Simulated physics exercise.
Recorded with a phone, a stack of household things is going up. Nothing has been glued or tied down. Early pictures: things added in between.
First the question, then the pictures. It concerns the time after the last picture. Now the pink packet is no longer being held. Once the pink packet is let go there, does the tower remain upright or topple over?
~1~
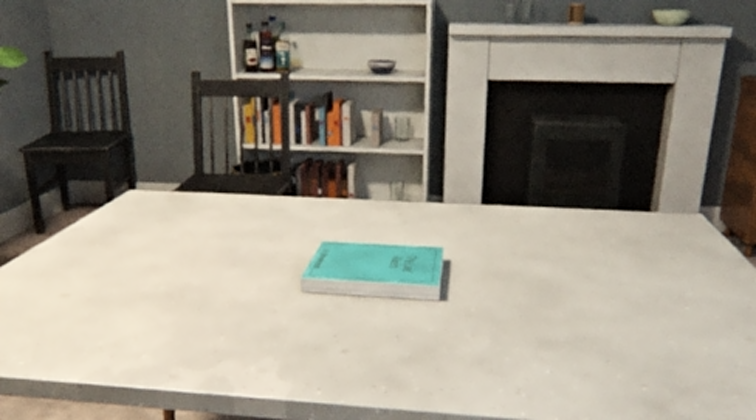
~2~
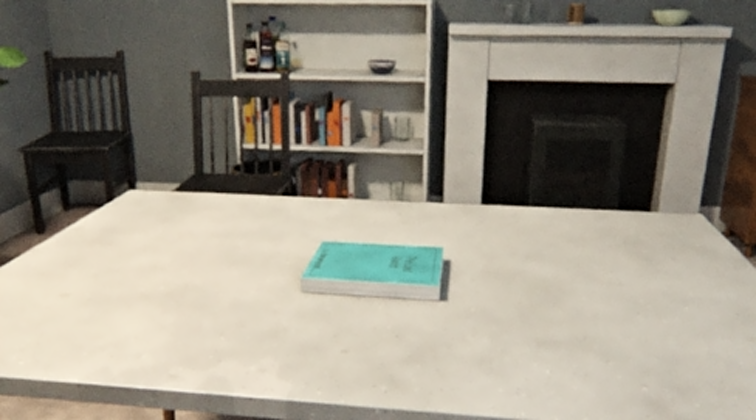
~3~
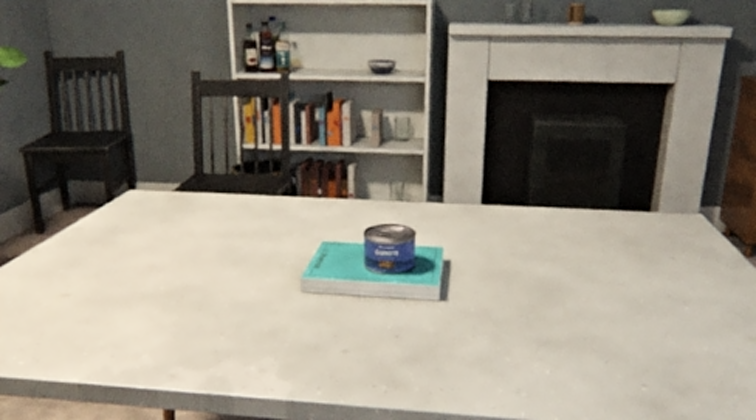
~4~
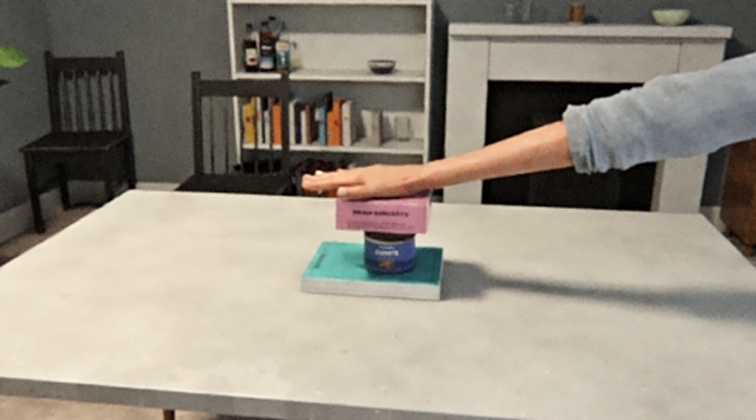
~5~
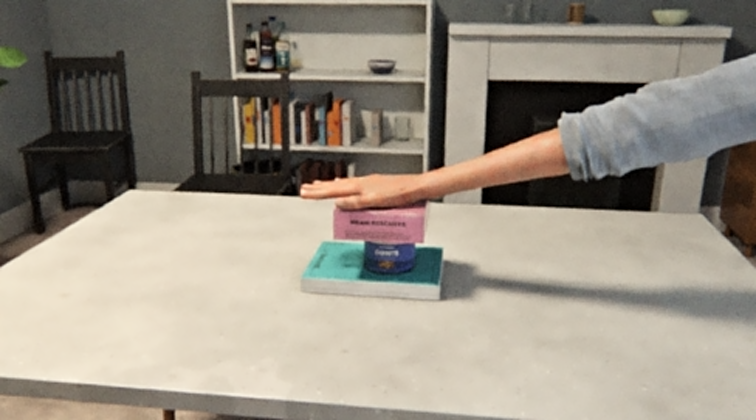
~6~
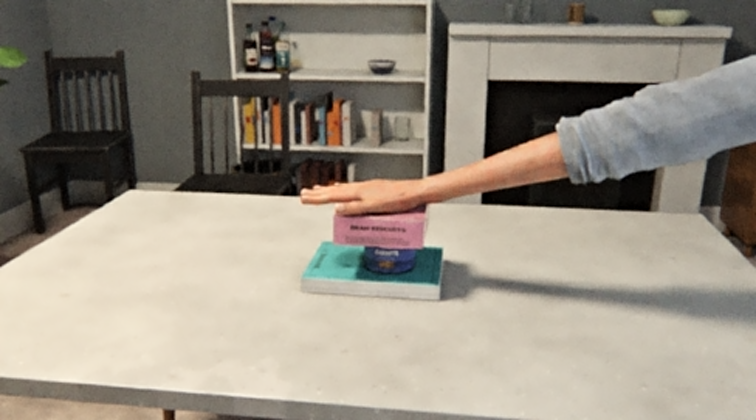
Looks like it is steady enough.
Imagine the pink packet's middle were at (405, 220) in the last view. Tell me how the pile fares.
In the end the pile does not fall.
Then, 0.30 s on from there, no change.
Then, 0.70 s on from there, pink packet resting near (384, 219).
In the end, all 3 unmoved. At the end, from the last picture's camera, pink packet near (384, 219). The pile keeps its balance.
